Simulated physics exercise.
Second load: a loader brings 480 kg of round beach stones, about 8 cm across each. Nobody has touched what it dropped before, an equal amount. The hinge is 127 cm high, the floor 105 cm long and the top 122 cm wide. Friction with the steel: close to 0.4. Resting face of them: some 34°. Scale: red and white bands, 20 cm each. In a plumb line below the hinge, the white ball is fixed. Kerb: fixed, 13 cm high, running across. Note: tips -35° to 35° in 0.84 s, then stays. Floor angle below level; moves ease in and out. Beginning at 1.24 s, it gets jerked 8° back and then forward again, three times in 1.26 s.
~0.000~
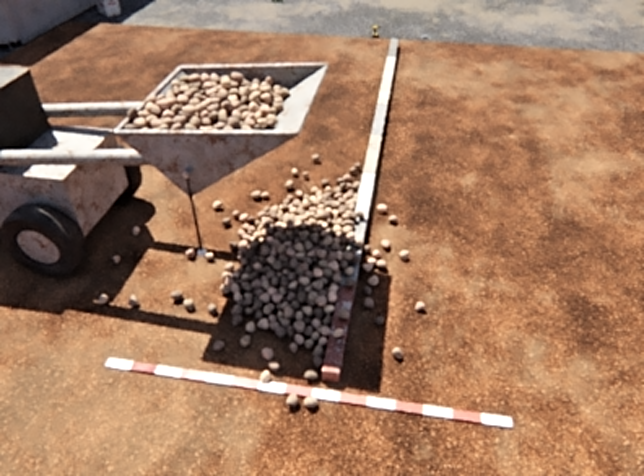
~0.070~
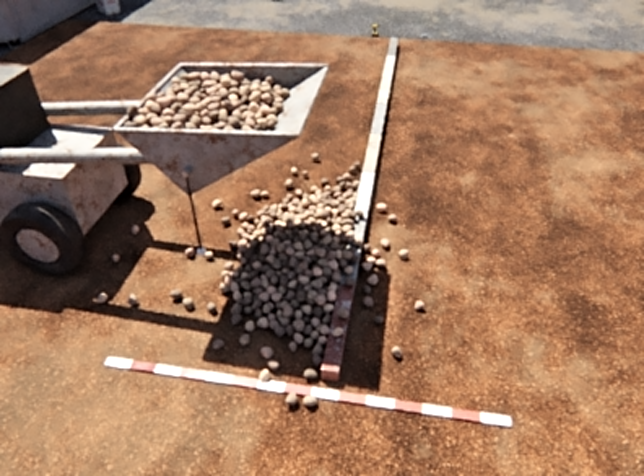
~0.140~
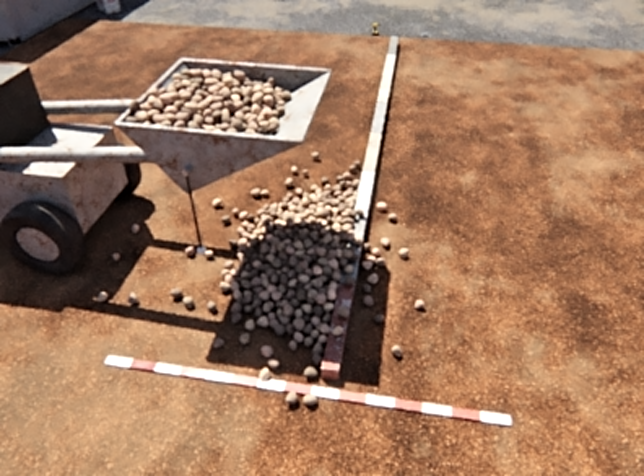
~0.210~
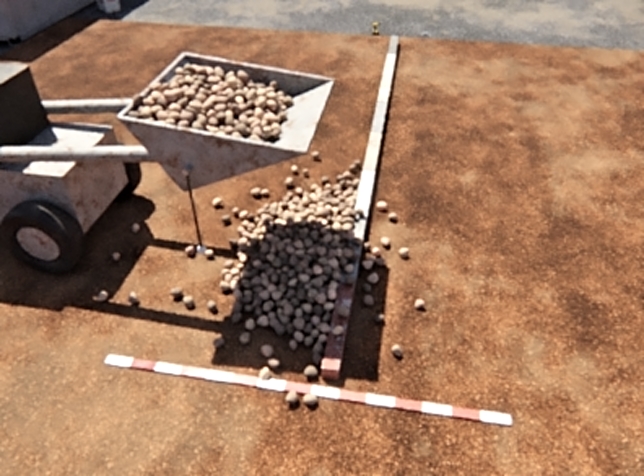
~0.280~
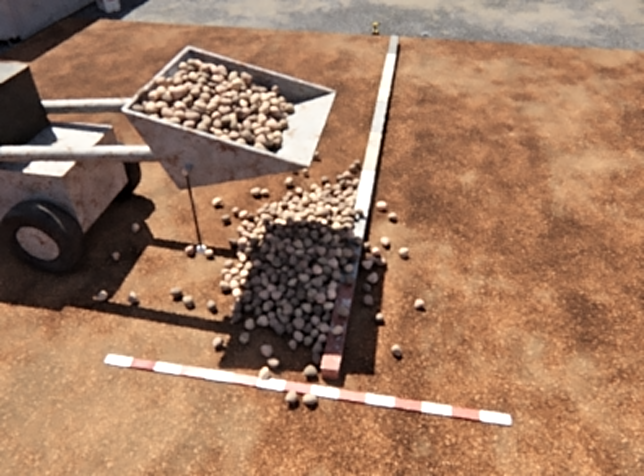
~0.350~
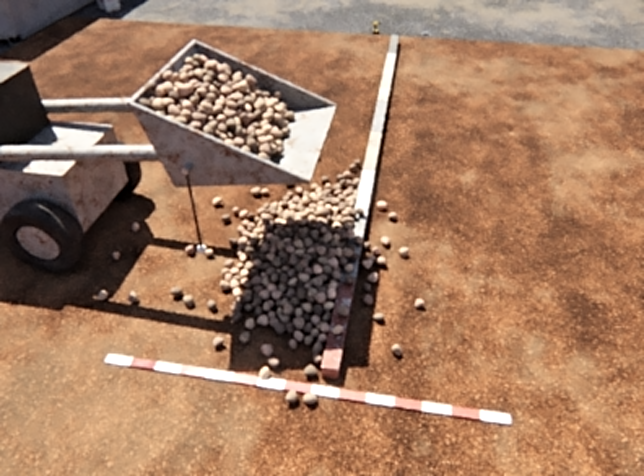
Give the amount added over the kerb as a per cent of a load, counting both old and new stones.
About 70 per cent of a load.
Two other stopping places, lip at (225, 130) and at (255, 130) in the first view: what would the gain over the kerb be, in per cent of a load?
Near 15 in a hundred, then near 35 in a hundred.
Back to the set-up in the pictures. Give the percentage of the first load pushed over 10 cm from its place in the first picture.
Close to 5 in a hundred of them.
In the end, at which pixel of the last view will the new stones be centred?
Centre at roughly (389, 255).
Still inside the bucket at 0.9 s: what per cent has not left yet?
Estimate: 85 % remaining inside, roughly.
After 0.6 s the floor is at 24°; in per cent of one load, 100 in the bucket, 98 on this side of the kerb, 3 over the kerb; the foremost stones are at (391, 274).
After 0.9 s the floor is at 35°; in per cent of one load, 86 in the bucket, 112 on this side of the kerb, 3 over the kerb; the foremost stones are at (391, 274).
After 3.0 s the floor is at 35°; in per cent of one load, 0 in the bucket, 128 on this side of the kerb, 72 over the kerb; the foremost stones are at (593, 269).
After 5.7 s the floor is at 35°; in per cent of one load, 0 in the bucket, 128 on this side of the kerb, 72 over the kerb; the foremost stones are at (593, 269). Net gain over the kerb, 70.
